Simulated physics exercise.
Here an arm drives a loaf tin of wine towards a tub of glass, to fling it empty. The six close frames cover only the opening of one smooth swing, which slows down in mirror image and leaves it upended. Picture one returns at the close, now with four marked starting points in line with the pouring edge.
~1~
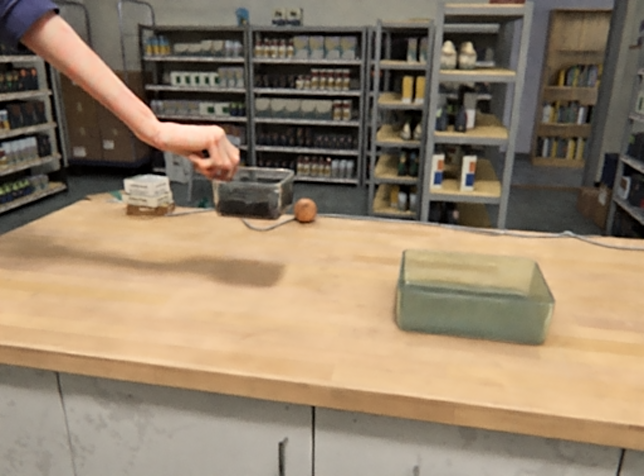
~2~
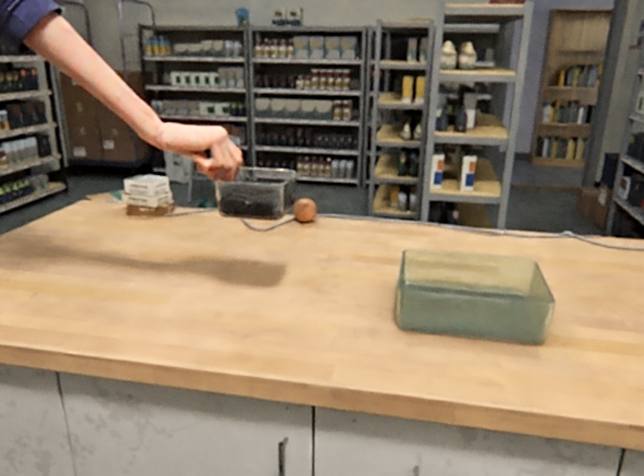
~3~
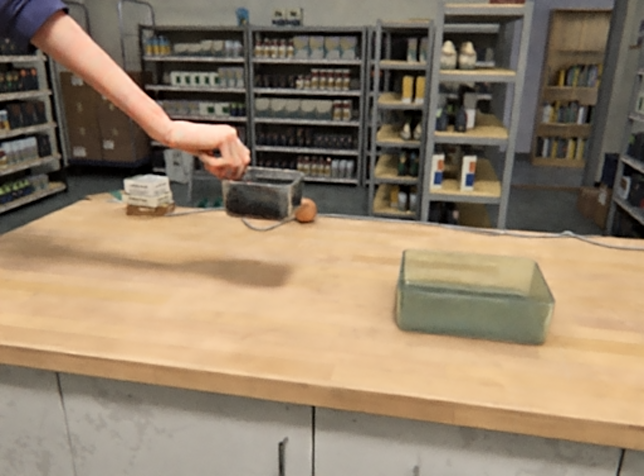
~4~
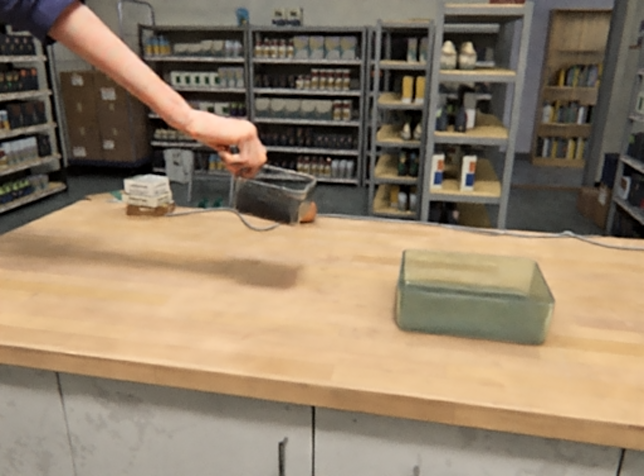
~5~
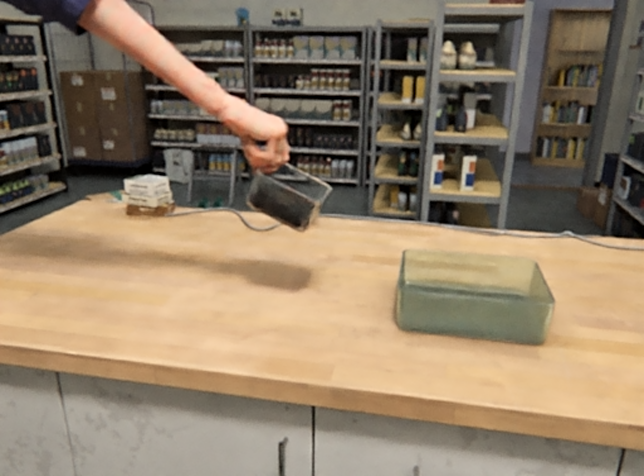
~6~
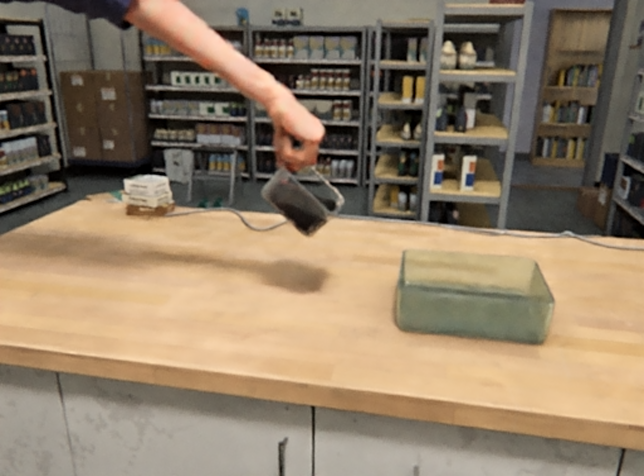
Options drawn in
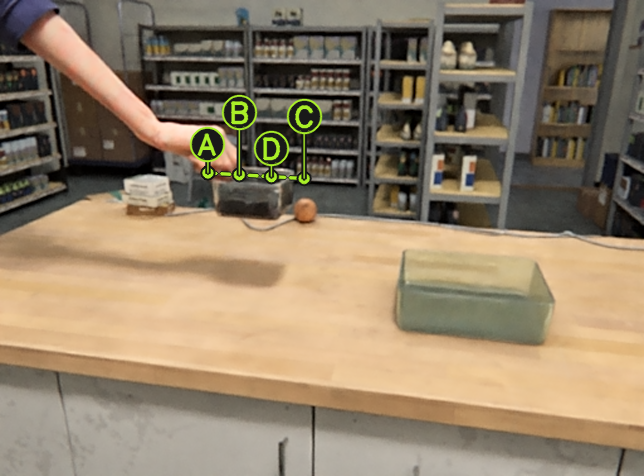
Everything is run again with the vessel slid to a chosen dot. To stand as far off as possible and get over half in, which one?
Go for C.
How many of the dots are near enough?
One of the four.
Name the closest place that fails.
That would be D.
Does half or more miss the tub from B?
Yes, it does.
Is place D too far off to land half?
Yes, it does.
In lime, A at (207, 172); B at (239, 174); C at (304, 178); D at (271, 176).
If A is chosen, about 0 % lands in the tub, 100 % falls short.
If B is chosen, about 0 % lands in the tub, 100 % falls short.
If C is chosen, about 72 % lands in the tub, 17 % falls short and 11 % goes beside or beyond.
If D is chosen, about 7 % lands in the tub, 89 % falls short and 4 % goes beside or beyond.
